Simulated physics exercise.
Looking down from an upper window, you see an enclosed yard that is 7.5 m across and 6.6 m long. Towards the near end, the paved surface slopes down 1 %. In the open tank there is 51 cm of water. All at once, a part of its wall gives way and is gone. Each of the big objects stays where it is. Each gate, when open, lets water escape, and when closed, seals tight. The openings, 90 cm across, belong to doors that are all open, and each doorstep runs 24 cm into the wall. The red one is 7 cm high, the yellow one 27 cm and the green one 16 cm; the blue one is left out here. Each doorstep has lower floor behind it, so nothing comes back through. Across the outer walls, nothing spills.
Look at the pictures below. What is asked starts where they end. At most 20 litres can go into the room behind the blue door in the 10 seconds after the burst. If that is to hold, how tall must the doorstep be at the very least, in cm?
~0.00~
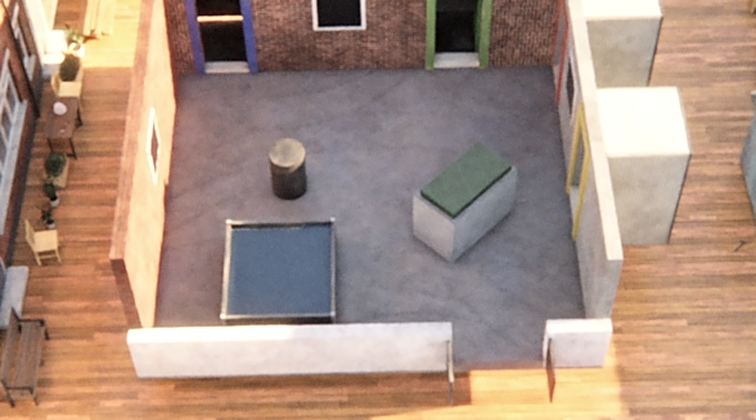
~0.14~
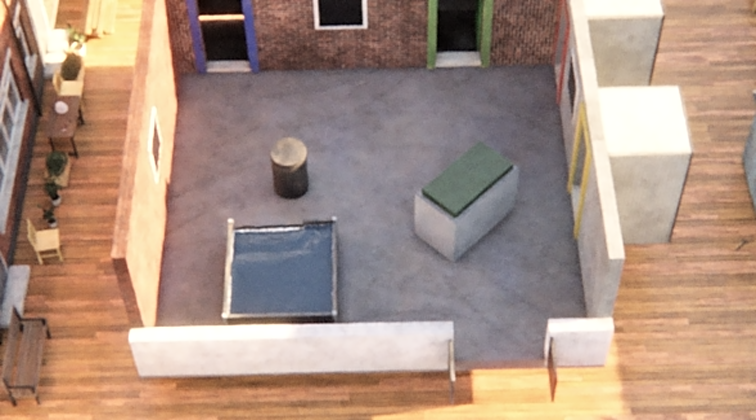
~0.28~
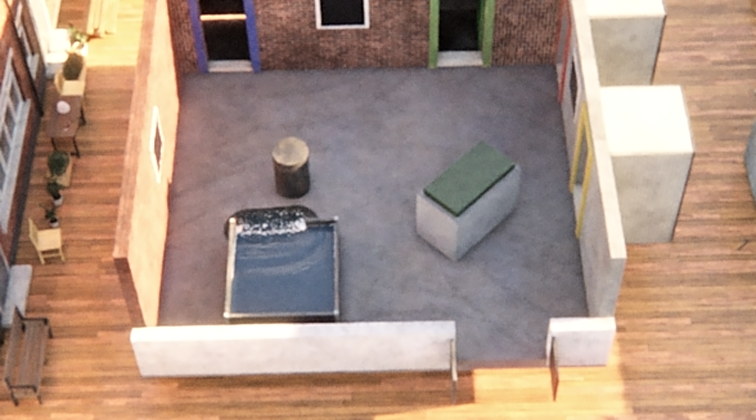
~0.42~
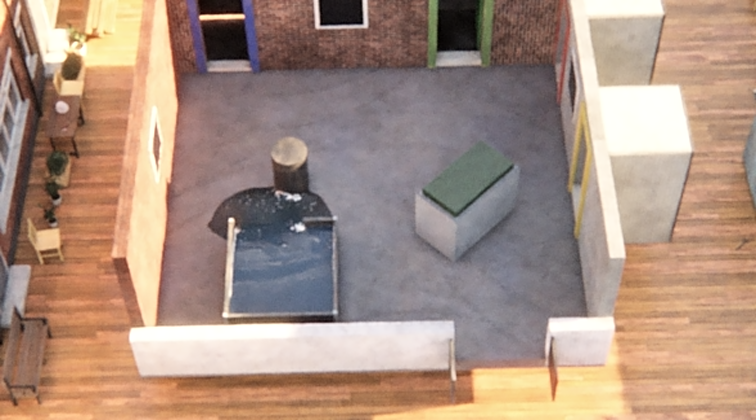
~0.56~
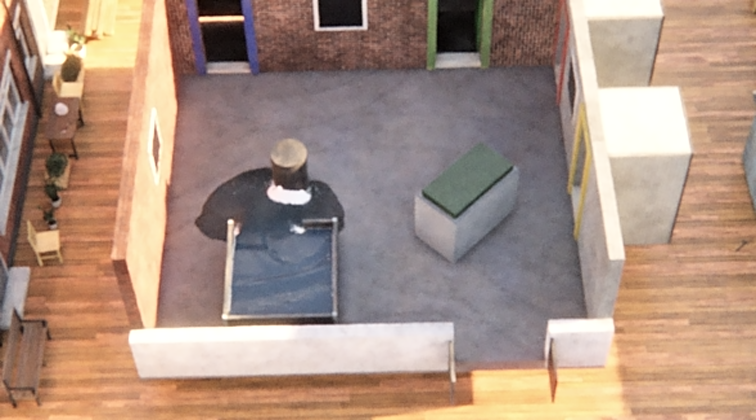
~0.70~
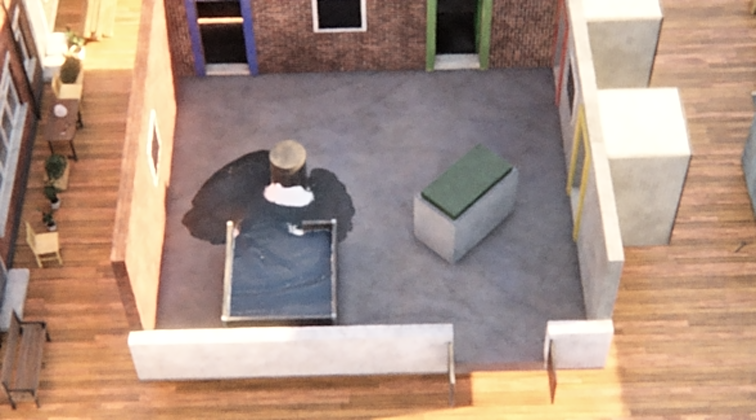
Close to 16 cm is just enough.
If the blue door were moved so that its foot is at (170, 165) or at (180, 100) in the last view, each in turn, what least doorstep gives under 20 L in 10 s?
About 14.0 cm for the first and 16 cm for the second.
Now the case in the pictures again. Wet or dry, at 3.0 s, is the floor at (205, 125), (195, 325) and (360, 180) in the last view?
In that order: Flooded, not reached, under water.
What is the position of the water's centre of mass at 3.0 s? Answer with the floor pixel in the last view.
I'd say around (271, 208).
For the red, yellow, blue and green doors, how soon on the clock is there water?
Red 5.5 s, yellow 6.0 s, blue 1.6 s, green 4.5 s.
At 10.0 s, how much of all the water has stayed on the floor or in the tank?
Something near 90 out of a hundred parts.
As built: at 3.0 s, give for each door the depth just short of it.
Red door 0 cm, yellow door 0 cm, blue door 20 cm, green door 0 cm.
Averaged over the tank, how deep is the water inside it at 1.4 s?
The mean depth is roughly 34 cm.
After 1.4 s water covers 20 % of the floor, deepest (32 cm) near (284, 205); it has not reached the blue door.
After 3.0 s water covers 45 % of the floor, deepest (28 cm) near (188, 79); 20 cm at the blue door, 41 litres in over its 6 cm doorstep.
After 10.0 s water covers 85 % of the floor, deepest (7 cm) near (493, 155); 4 cm at the blue door, 163 litres in over its 6 cm doorstep.
At the blue door as built, the water arrived by 1.7 s and peaked near 20 cm at 3.0 s.
With a doorstep of 13 cm, 38 litres would have come in within the 10 s; with 17.5 cm, 12 litres. So under 20 litres takes about 16 cm.
